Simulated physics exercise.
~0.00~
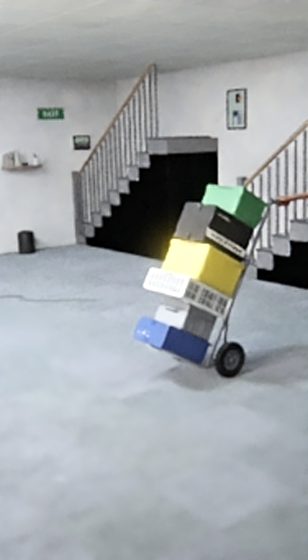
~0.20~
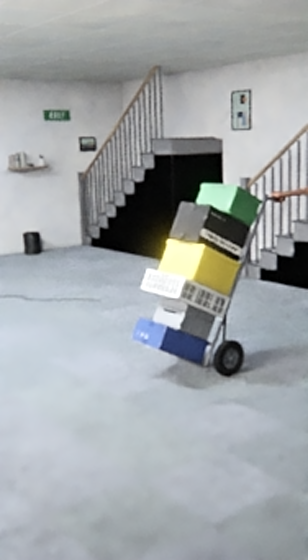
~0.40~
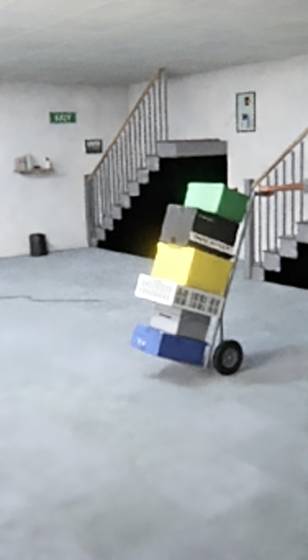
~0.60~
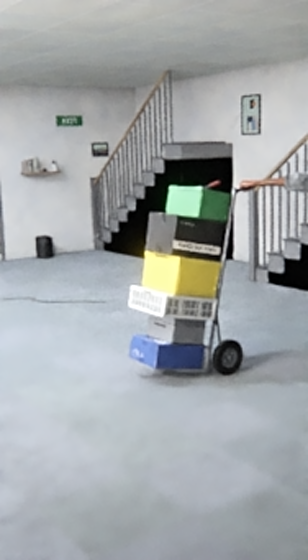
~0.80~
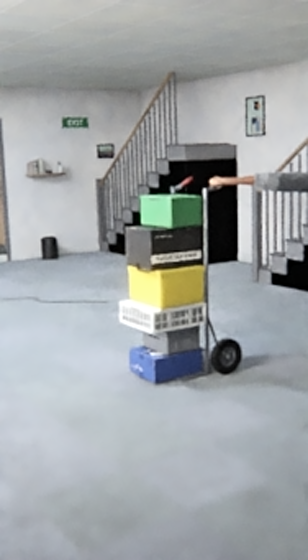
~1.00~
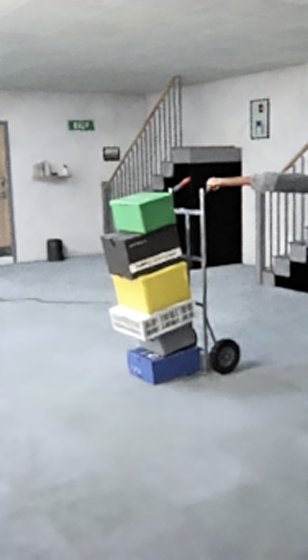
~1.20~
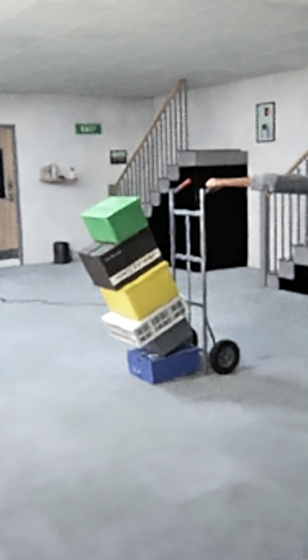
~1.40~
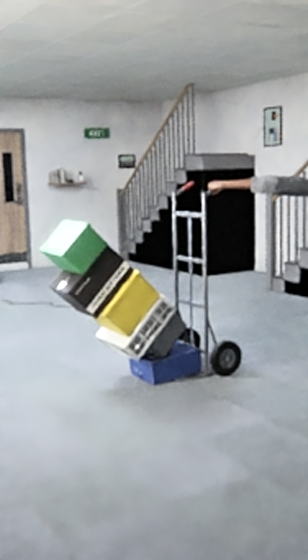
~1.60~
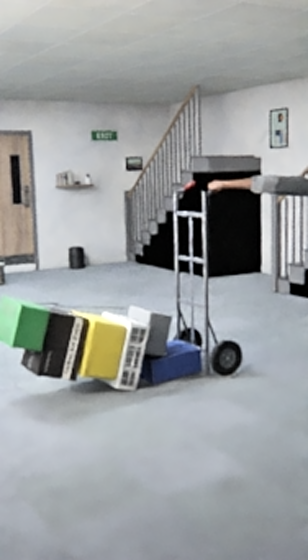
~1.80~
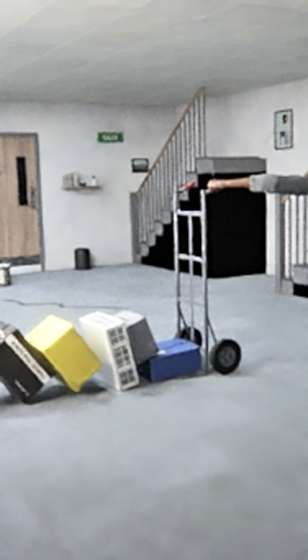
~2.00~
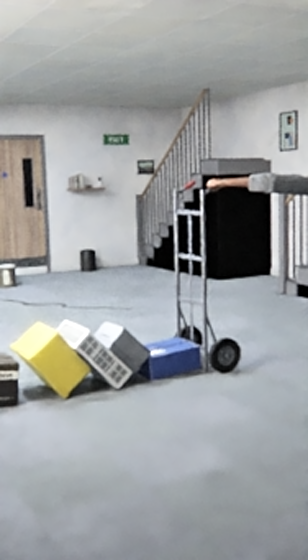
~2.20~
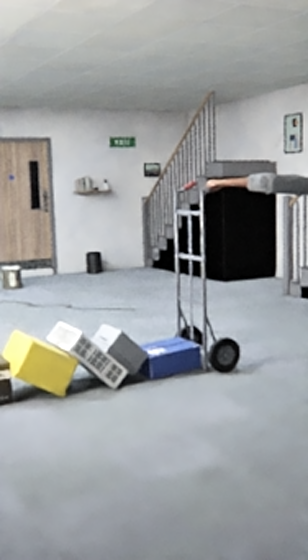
We see a hand truck stacked with six boxes and crates swing upright, a person's hand on its handle. The stack then leans left and topples across the floor, leaving the blue parcel at the base, the grey toolbox tipped against it, and the truck standing held.
